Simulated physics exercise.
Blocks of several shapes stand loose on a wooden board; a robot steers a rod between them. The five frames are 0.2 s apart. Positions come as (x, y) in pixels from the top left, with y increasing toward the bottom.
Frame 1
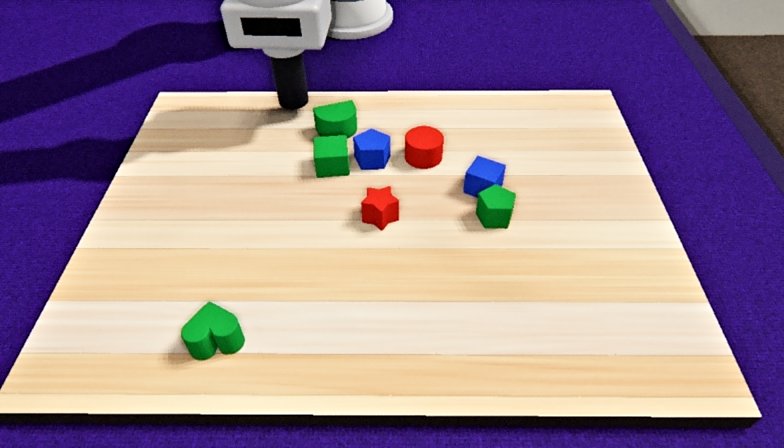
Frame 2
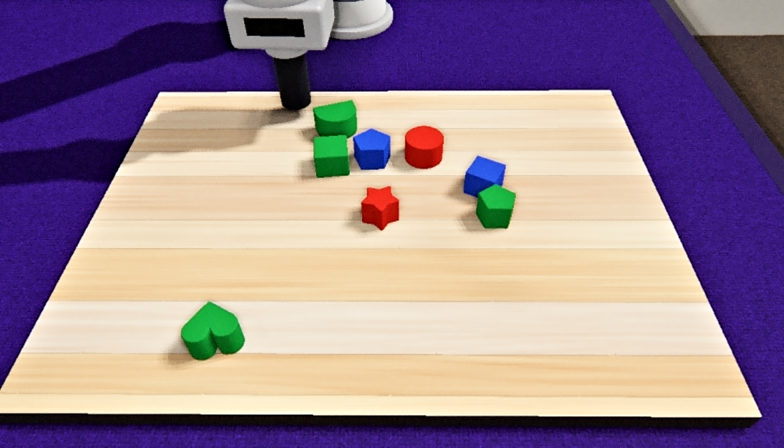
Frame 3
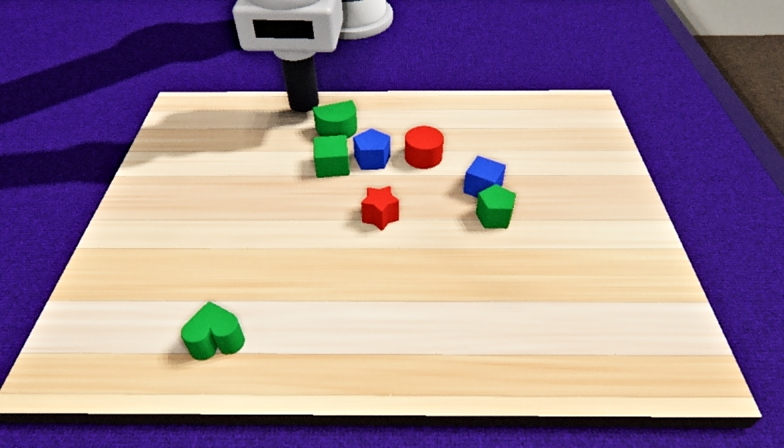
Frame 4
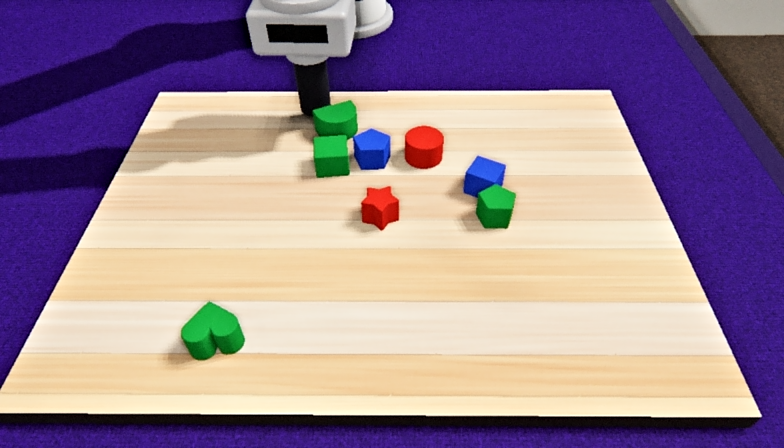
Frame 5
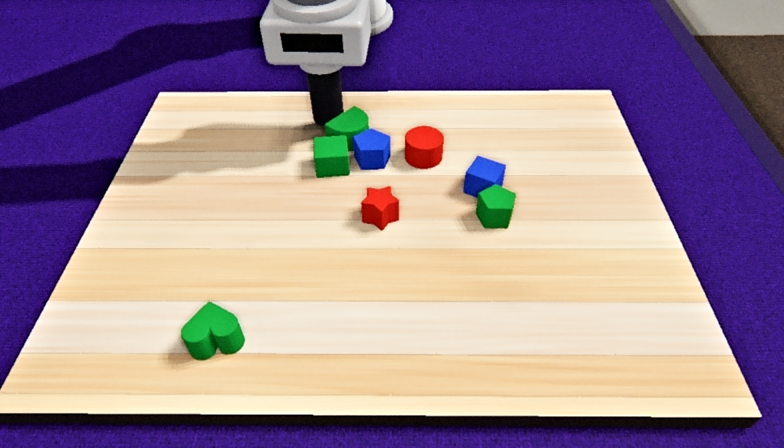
A robot arm's dark rod slides slowly right and slightly toward the viewer along the far edge of a pale wooden board on purple cloth, seen from above by a still camera. It nudges a green half-round block a little right, near a green square block, a blue pentagonal one and a red cylinder. The red star, blue and green blocks at right, and green heart at lower left stay still.
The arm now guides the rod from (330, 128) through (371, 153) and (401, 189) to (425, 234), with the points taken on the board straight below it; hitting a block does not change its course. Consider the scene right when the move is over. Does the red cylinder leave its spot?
My answer is yes.
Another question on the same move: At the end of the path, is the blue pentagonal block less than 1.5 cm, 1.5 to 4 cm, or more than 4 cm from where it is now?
Goes over 4 cm.
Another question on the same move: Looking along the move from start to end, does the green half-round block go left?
The answer is yes.
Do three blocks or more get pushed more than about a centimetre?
Yes, it checks out.
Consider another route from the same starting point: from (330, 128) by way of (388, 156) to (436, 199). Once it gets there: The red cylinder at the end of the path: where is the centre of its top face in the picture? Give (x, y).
So, by the moment the path ends, you'll find the top centre of the red cylinder at (457, 144).
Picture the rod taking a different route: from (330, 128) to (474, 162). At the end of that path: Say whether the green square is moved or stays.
Undisturbed, or as good as.
On the path given first. One third of the way, rod at (371, 142); green half-round block at (395, 145); blue pentagonal block at (408, 167), turned 25° clockwise; red cylinder at (434, 138).
Two thirds of the way, rod at (401, 178); green half-round block at (435, 169), turned 30° anticlockwise; blue pentagonal block at (442, 197), turned 35° clockwise; red cylinder at (444, 140).
At the end, rod at (425, 223); green half-round block at (442, 170), turned 50° anticlockwise; blue pentagonal block at (463, 208), turned 10° clockwise; red star block in place; red cylinder at (444, 140).
